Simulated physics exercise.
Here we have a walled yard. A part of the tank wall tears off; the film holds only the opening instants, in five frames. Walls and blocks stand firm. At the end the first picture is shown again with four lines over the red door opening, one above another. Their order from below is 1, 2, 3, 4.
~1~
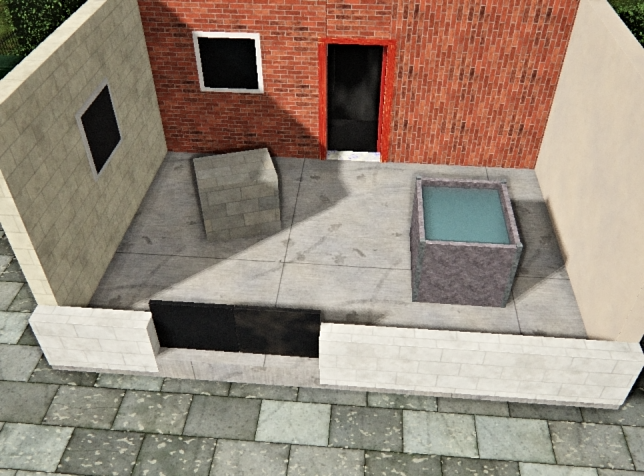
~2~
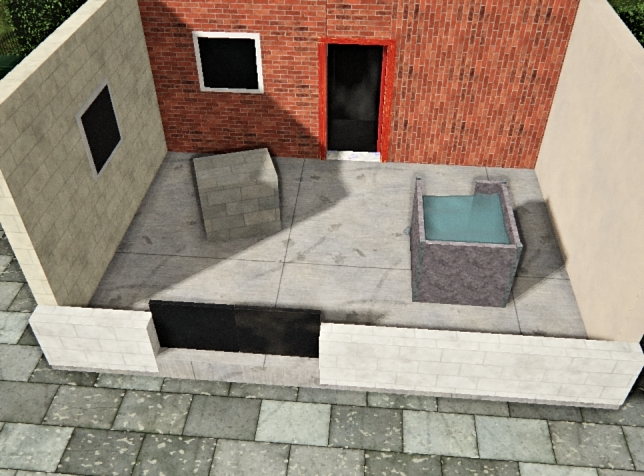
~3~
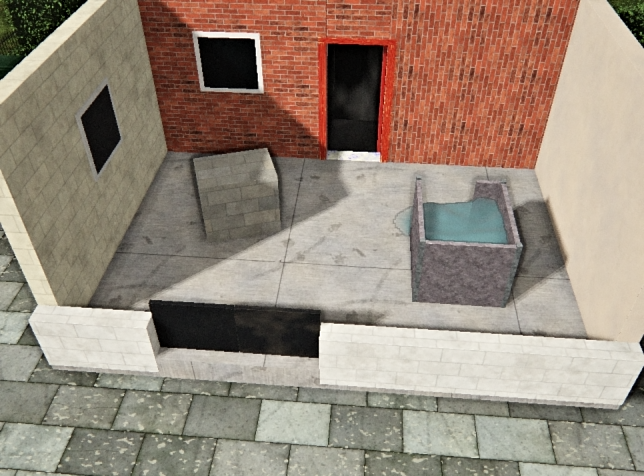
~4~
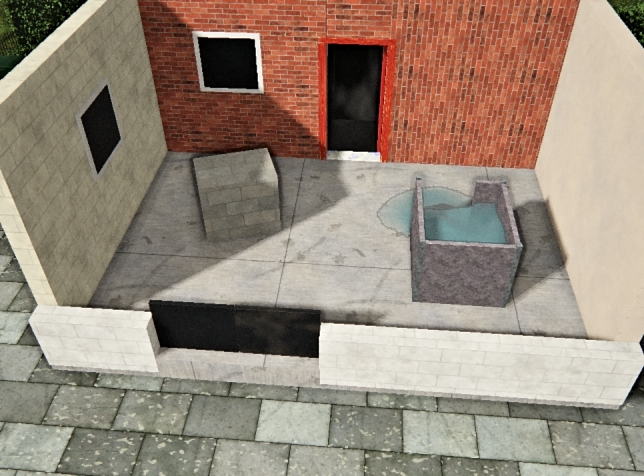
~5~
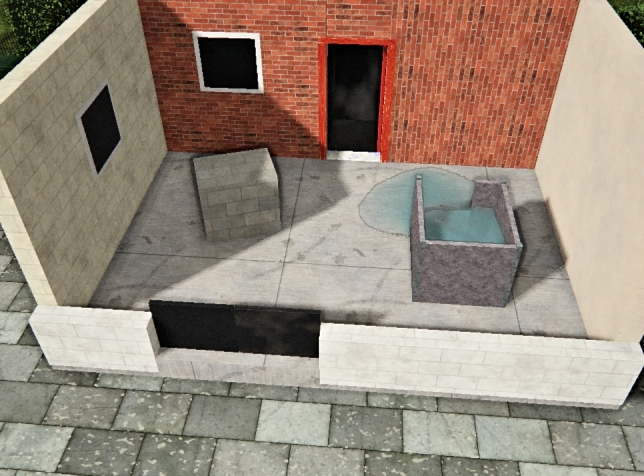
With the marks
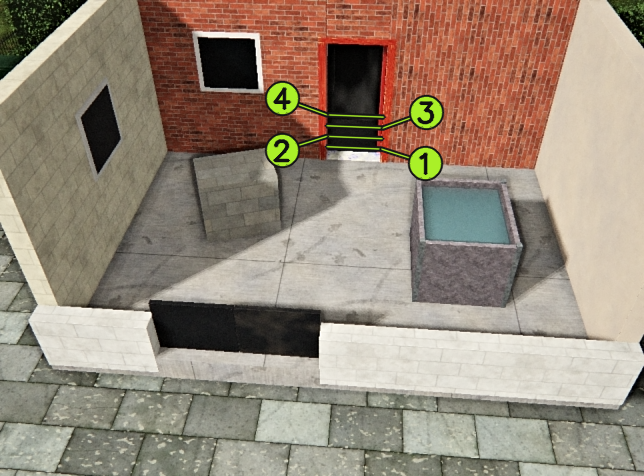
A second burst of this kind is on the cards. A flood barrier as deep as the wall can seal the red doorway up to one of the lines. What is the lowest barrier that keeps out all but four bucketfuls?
Take 1.
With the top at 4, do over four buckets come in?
No, that is safe.
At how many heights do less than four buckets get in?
All of them.
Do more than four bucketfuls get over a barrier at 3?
No, that is safe.
On the marked copy, 1 at (354, 147); 2 at (354, 137); 3 at (354, 126); 4 at (355, 116); from the bottom up 1, 2, 3, 4.
With 1, a splash gets over, under a bucket.
With 2, nothing gets over.
With 3, nothing gets over.
With 4, nothing gets over.
